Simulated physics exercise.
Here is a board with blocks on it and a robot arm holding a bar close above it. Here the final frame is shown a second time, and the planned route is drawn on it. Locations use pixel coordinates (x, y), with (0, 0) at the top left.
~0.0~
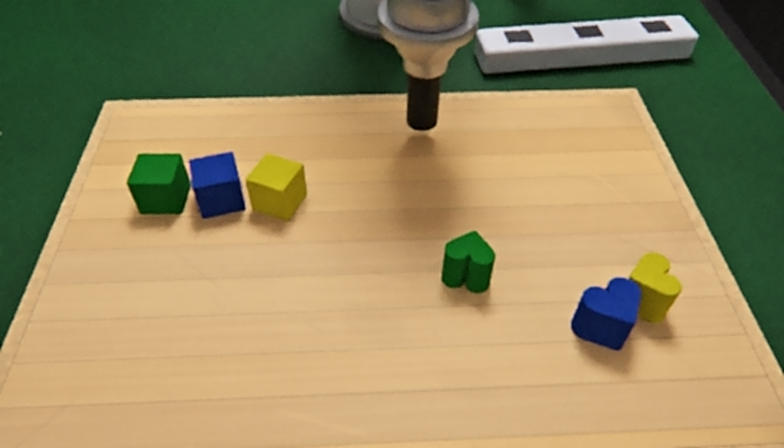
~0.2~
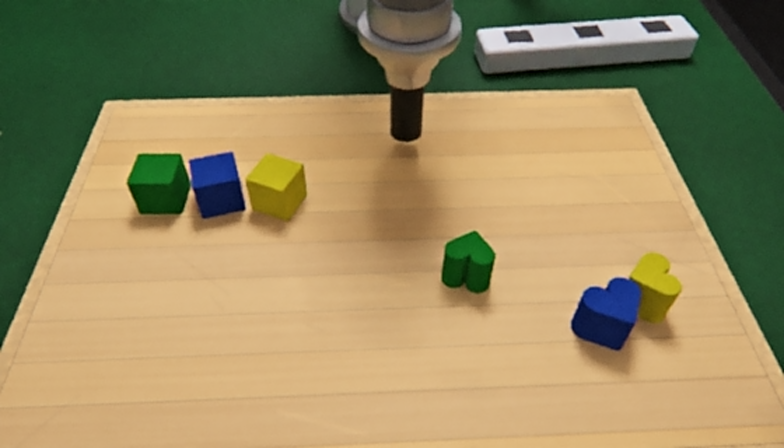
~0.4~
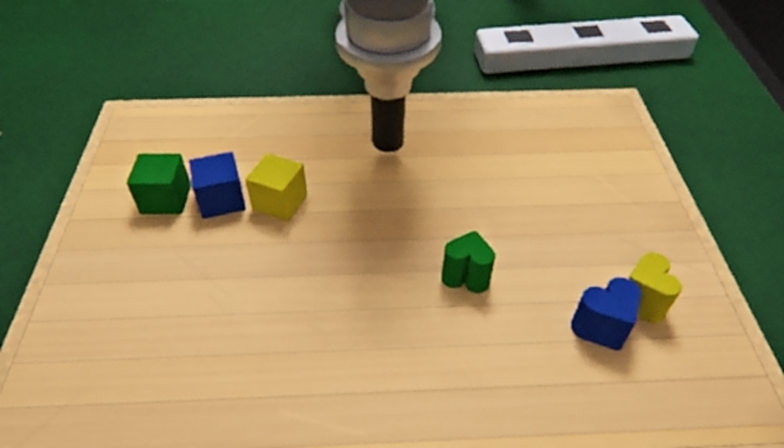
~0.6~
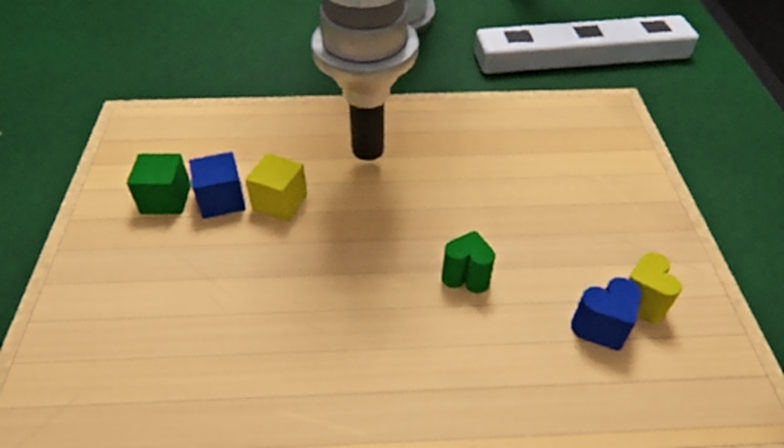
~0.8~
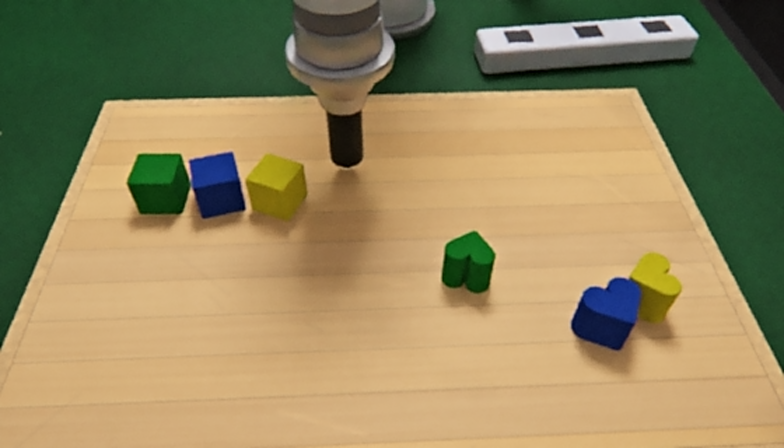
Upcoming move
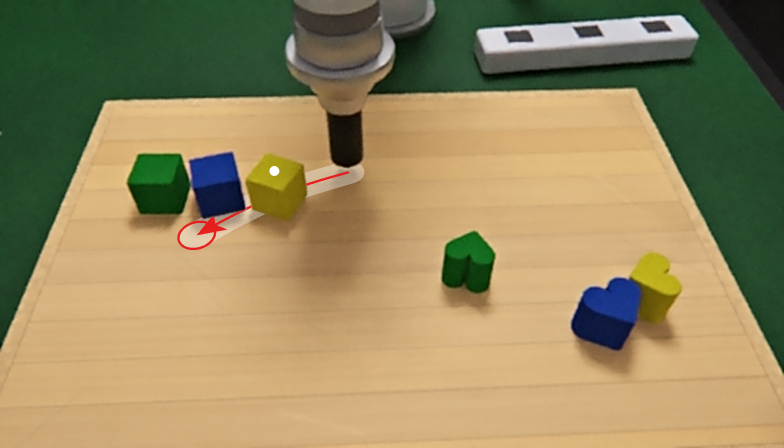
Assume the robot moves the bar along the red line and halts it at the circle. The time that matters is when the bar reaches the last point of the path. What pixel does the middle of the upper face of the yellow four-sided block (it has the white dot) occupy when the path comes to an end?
When the path ends, it will be at (218, 223).
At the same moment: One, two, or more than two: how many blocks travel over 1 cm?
In total, three or more blocks get moved by over 1 cm.
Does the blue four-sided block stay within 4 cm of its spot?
No, that is not how it ends up.
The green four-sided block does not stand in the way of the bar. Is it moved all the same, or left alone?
Moved.
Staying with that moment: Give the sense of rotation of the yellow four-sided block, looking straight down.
The answer is counter-clockwise.
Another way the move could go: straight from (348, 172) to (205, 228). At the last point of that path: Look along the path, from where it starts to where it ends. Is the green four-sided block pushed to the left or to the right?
It goes right.
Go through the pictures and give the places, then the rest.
The first frame shows tip of the bar (422, 122), middles of tops, green four-sided block (154, 168), blue four-sided block (213, 169), yellow four-sided block (274, 171).
The second frame shows bar (406, 132), nothing pushed.
The third frame shows bar (388, 142), nothing pushed.
The fourth frame shows bar (368, 150), nothing pushed.
The fifth frame shows bar (347, 157), green four-sided block (154, 168), blue four-sided block (213, 169), yellow four-sided block (274, 171).
The line goes from (348, 172) via (298, 188) and (247, 208), ending at (197, 235); the dot is on the yellow four-sided block.
What follows on the original path. One third of the way, bar (295, 172); yellow four-sided block (261, 178).
Two thirds of the way, bar (243, 193); blue four-sided block (201, 171), turned 30° clockwise; yellow four-sided block (231, 208), turned 20° anticlockwise.
At the end, bar (191, 220); green four-sided block (133, 164), turned 45° clockwise; blue four-sided block (161, 185), turned 60° clockwise; yellow four-sided block (218, 223), turned 60° anticlockwise.
